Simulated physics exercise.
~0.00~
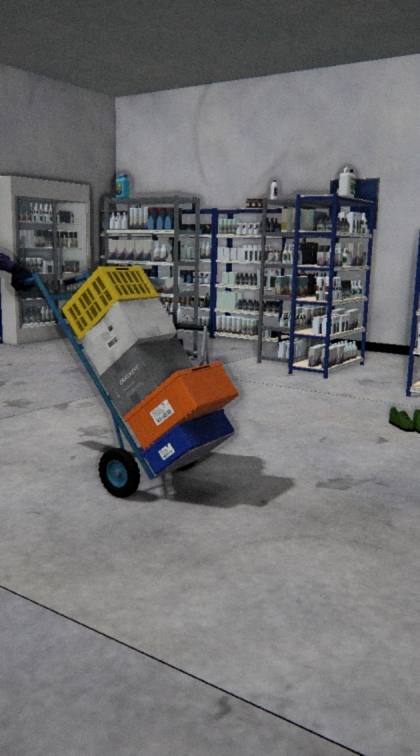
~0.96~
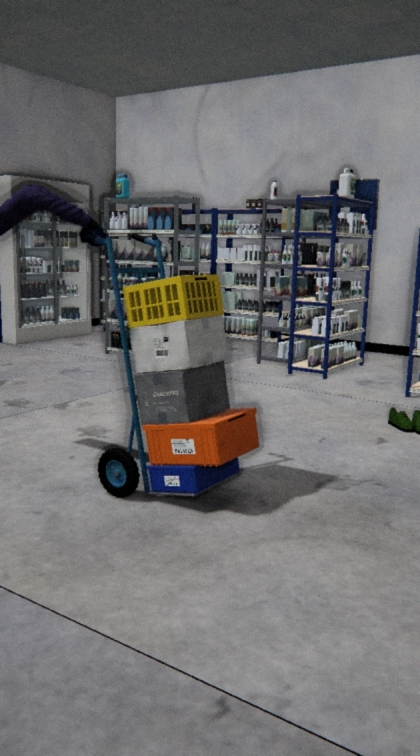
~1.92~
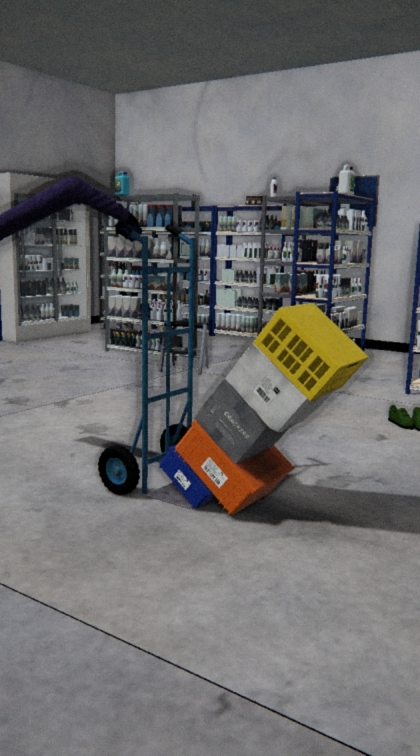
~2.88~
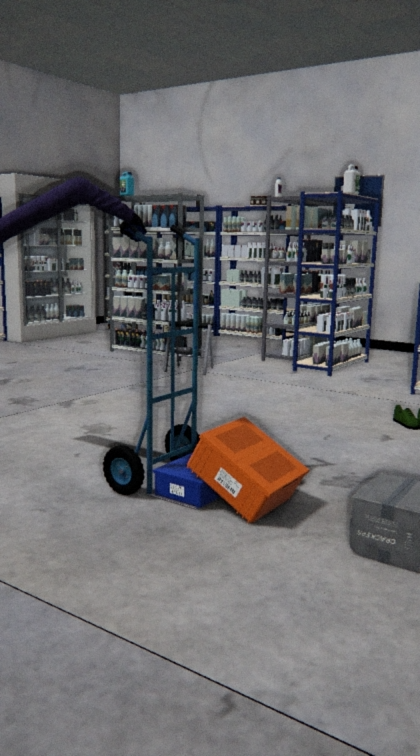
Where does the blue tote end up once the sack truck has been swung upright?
The blue tote keeps its place at the bottom of the sack truck, with the orange tote leaning beside it.
